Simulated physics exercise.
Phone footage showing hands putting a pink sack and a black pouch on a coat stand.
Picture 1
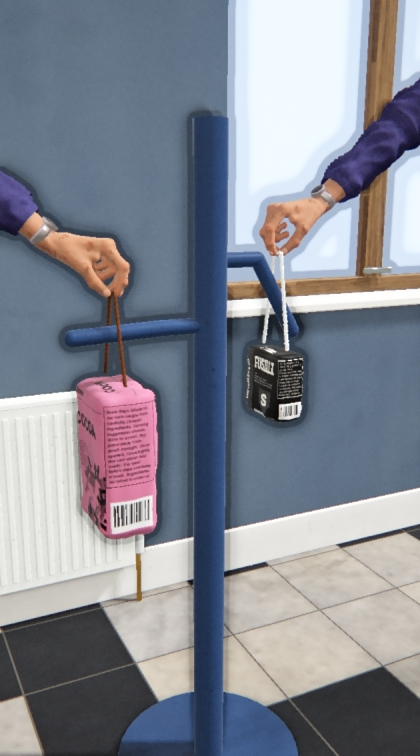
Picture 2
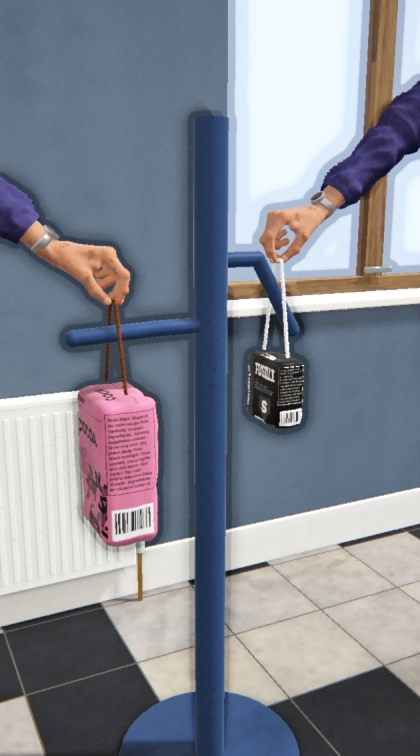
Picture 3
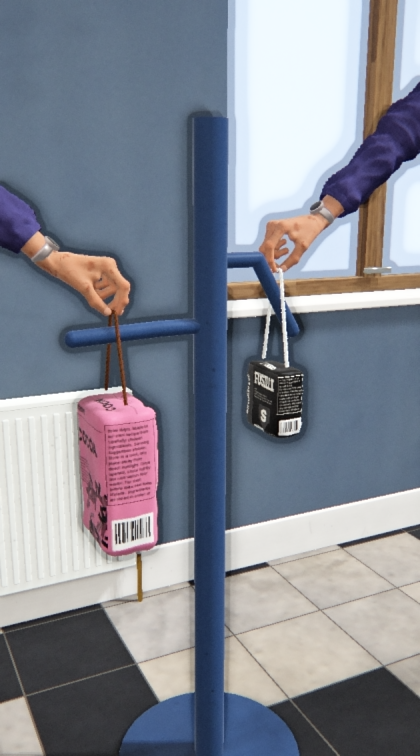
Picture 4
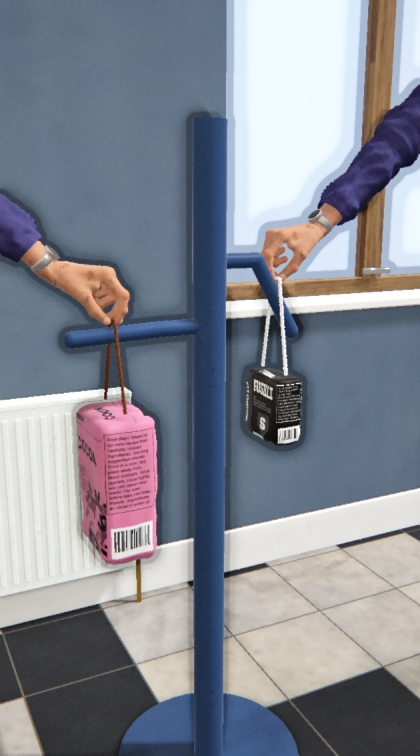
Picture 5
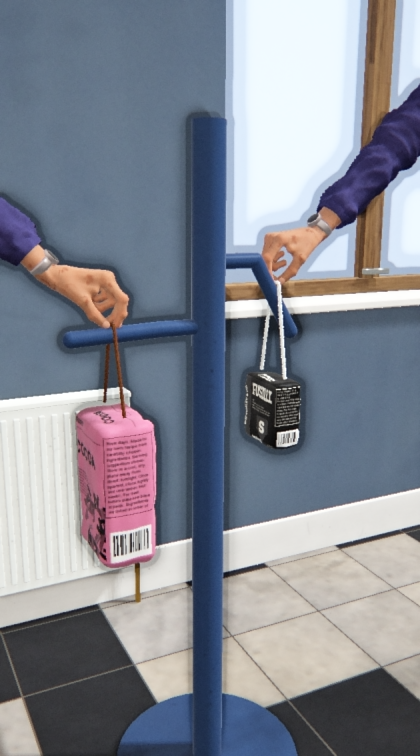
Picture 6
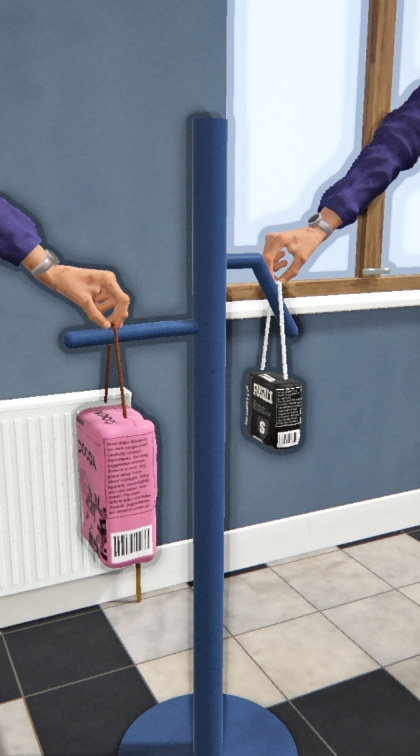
Hands lowering a pink sack and a smaller black pouch by their cords onto opposite arms of a blue coat stand.
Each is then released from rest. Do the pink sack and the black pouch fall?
Pink sack: No, black pouch: Yes.
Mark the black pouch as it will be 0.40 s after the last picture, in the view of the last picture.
I'd put it somewhere close to (267, 650).
Then, 0.40 s later than the last view, pink sack hanging from its loop near (117, 487); black pouch on the floor near (267, 650).
Then, 0.64 s later than the last view, pink sack hanging from its loop near (117, 487); black pouch on the floor near (210, 747).
Finally, pink sack hanging from its loop near (117, 487); black pouch on the floor near (209, 748). The pink sack stays hanging and the black pouch drops to the floor.
